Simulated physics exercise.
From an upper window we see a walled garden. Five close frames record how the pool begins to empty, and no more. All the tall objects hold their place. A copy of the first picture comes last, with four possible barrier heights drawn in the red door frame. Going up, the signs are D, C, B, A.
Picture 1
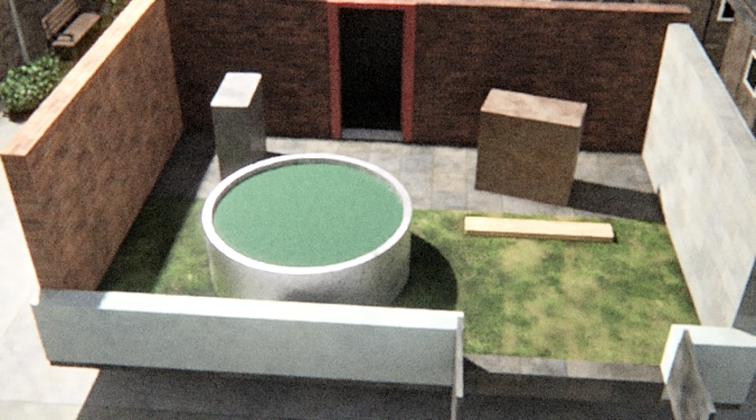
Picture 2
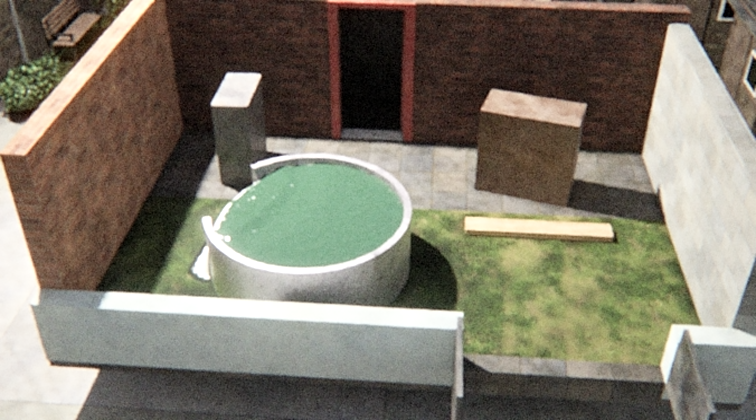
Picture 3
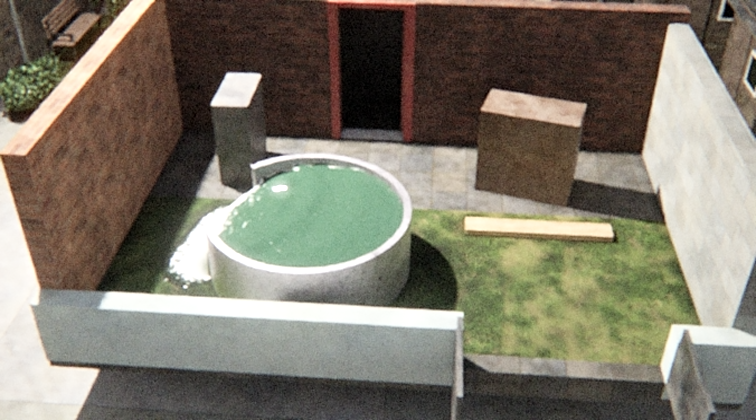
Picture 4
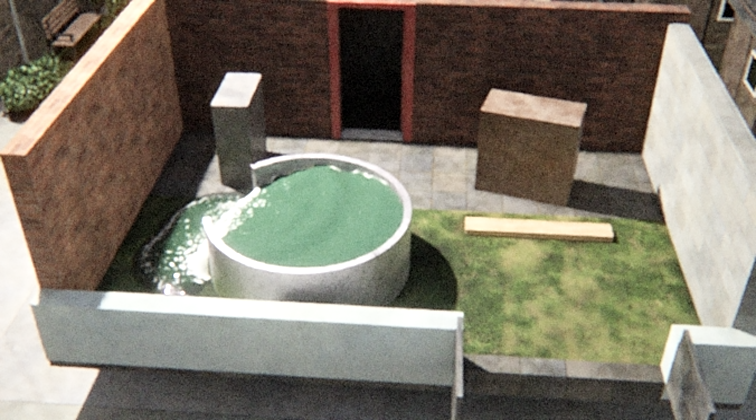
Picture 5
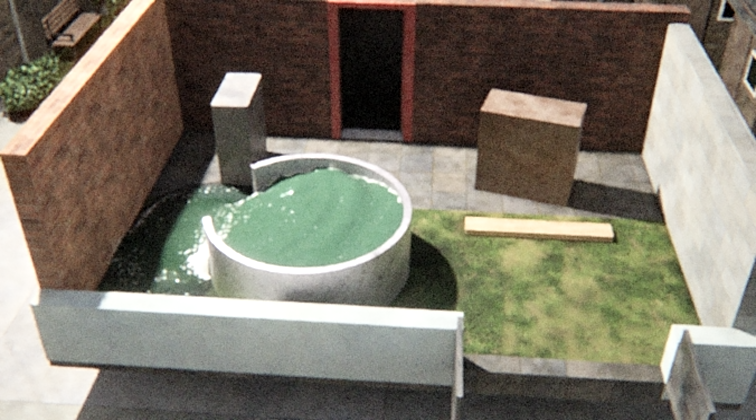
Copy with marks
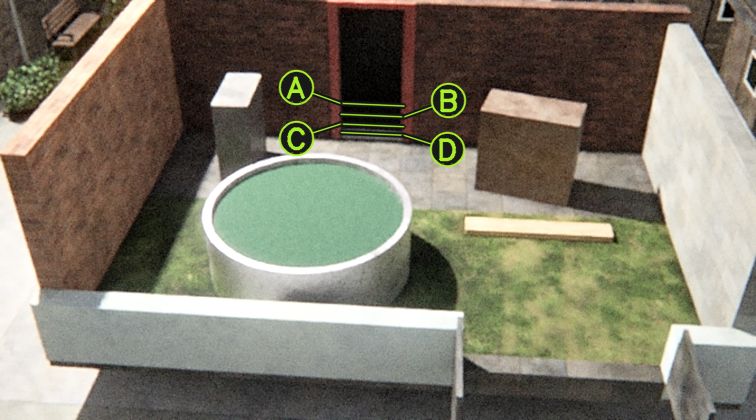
A round pool of green water sat still in a walled garden until its left side opened, and water gushed out in white foam and spread across the grass toward the brick wall.
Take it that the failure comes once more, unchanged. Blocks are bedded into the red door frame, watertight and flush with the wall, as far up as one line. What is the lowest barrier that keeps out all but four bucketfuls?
It is D.
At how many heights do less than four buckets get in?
All of them.
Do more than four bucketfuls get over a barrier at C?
No.
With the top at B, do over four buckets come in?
No.
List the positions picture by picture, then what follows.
The first frame shows water in the pool at rest, its middle at (309, 214); foot of the red doorway at (372, 139); open gate at (568, 315).
The second frame shows front seen at (209, 243), 1 % of the ground wet.
The third frame shows front seen at (173, 277), 4 % of the ground wet.
The fourth frame shows front seen at (197, 201), 7 % of the ground wet.
The fifth frame shows front seen at (109, 267), 12 % of the ground wet.
On the marked copy, A at (372, 104); B at (372, 115); C at (372, 125); D at (372, 133); from the bottom up D, C, B, A.
With A, nothing gets over.
With B, nothing gets over.
With C, nothing gets over.
With D, a splash gets over, under a bucket.
